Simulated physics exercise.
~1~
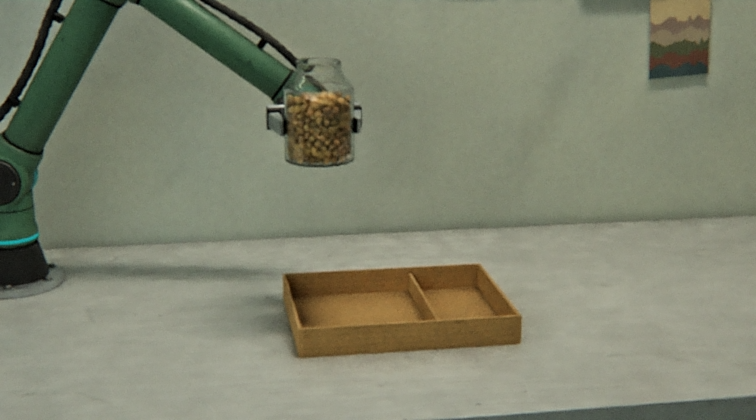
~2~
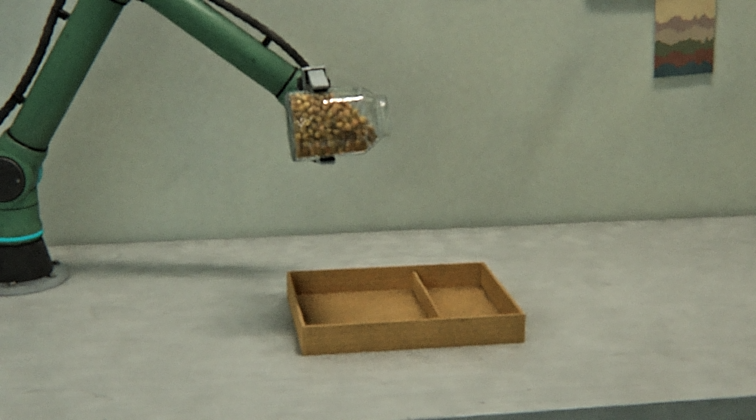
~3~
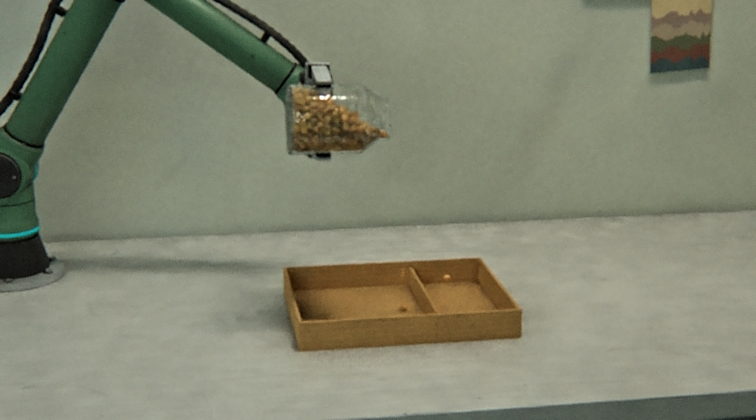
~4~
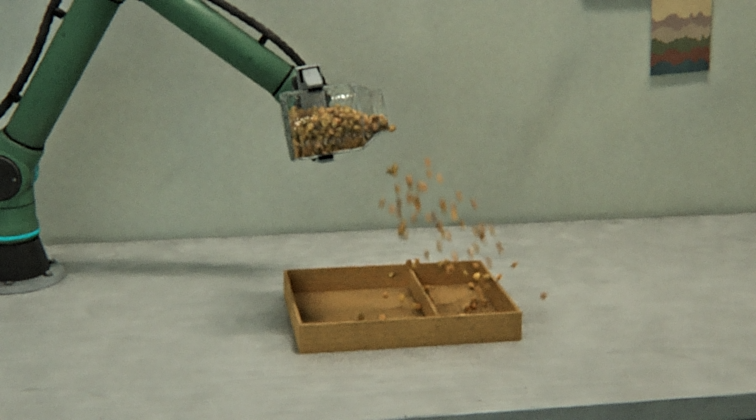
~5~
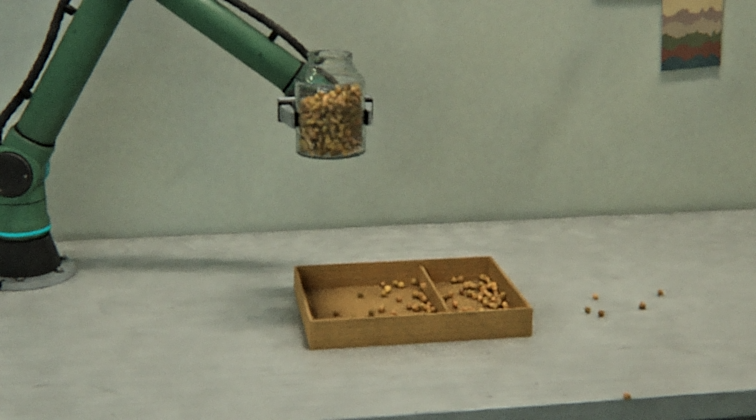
Green robot arm tipping a glass jar of chickpeas, spilling some into a divided tray and onto the table, then righting it.
